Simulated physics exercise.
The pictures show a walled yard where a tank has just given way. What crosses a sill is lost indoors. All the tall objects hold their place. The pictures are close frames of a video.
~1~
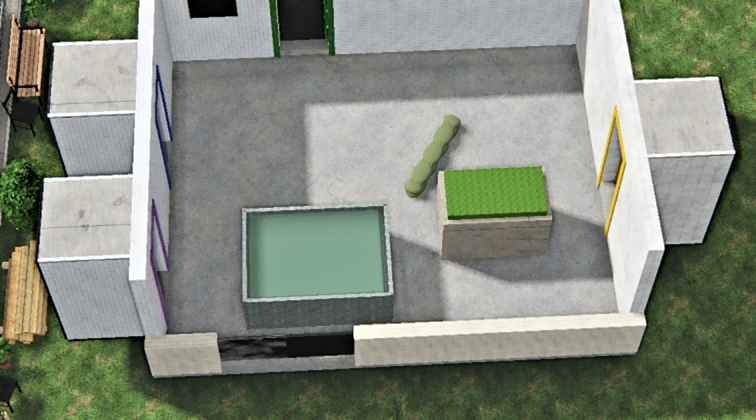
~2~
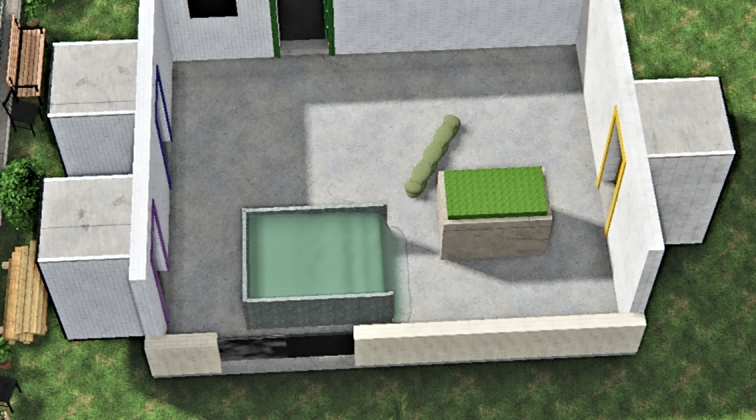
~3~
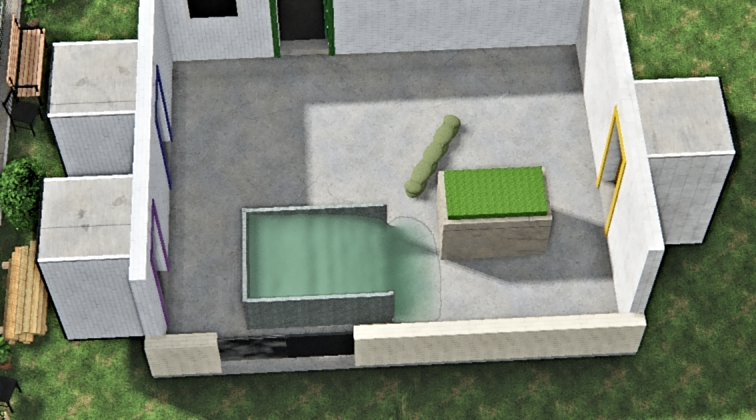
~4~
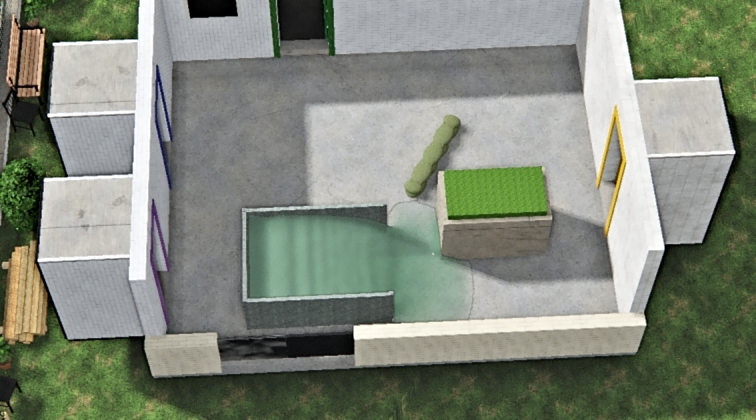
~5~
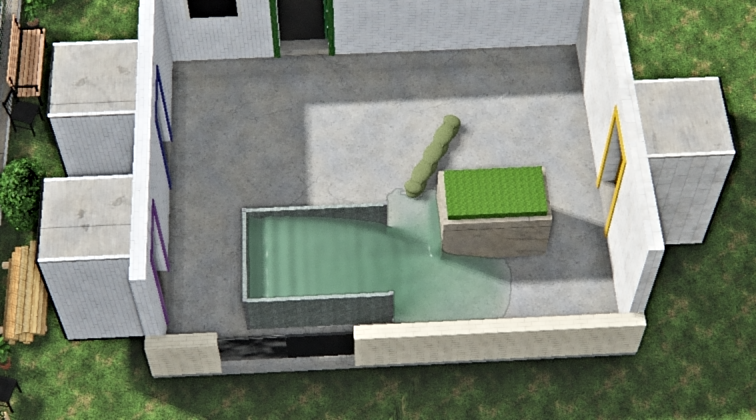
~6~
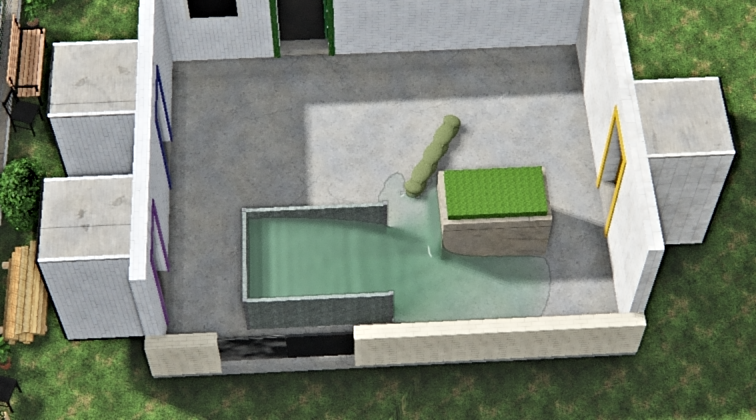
A grey-walled tank of green water stands at the lower left of a pale-walled yard with a grey floor, seen from high above by a still camera. Right of it sit a green-topped block and a slanting, lumpy green shape, with a yellow-edged opening in the right wall. The tank's right side gives way and water pours rightward, spreads round the block's near side, and curls back behind the tank.
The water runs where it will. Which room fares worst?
It is the blue one.
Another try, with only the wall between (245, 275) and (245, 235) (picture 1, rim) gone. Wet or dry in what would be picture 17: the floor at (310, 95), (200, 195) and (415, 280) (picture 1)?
In turn: Dry, flooded, dry.
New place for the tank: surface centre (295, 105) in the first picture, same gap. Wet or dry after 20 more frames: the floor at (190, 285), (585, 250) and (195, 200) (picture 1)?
One after the other: Not flooded, under water, no water.
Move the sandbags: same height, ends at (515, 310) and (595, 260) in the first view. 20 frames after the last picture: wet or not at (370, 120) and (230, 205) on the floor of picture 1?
In that order: Wet, free of water.
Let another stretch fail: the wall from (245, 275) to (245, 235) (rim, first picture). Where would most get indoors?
Most goes in at the purple one.
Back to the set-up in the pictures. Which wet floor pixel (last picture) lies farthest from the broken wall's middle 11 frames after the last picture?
Close to (541, 59).
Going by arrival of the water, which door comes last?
That is the one in purple.
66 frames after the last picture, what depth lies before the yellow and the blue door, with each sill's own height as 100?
Near 20 and 270 in a hundred.
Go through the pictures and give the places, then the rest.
In the first frame, the water tank at (317, 254) is whole and still.
In the second frame, water pours out at (386, 266) and has run to a hidden place.
In the third frame, water pours out at (386, 268) and has run to a hidden place.
In the fourth frame, water pours out at (386, 269) and has run to (436, 212).
In the fifth frame, water pours out at (386, 270) and has run to (506, 288).
In the sixth frame, the front is at (545, 286), out from the gap at (386, 270).
A moment on, water covers 25 % of the floor; purple door not reached, blue door not reached, green door not reached, yellow door wet at the sill, nothing in.
Next, water covers 50 % of the floor; purple door not reached, blue door not reached, green door not reached, yellow door wet at the sill, nothing in.
Then, water covers 75 % of the floor; purple door not reached, blue door not reached, green door wet at the sill, nothing in, yellow door wet at the sill, nothing in.
Later, water covers 85 % of the floor; purple door wet at the sill, nothing in, blue door a trickle in, green door wet at the sill, nothing in, yellow door wet at the sill, nothing in.
In the end, water covers 95 % of the floor; purple door some in, blue door a lot in, green door wet at the sill, nothing in, yellow door wet at the sill, nothing in; the blue door has let in the most.
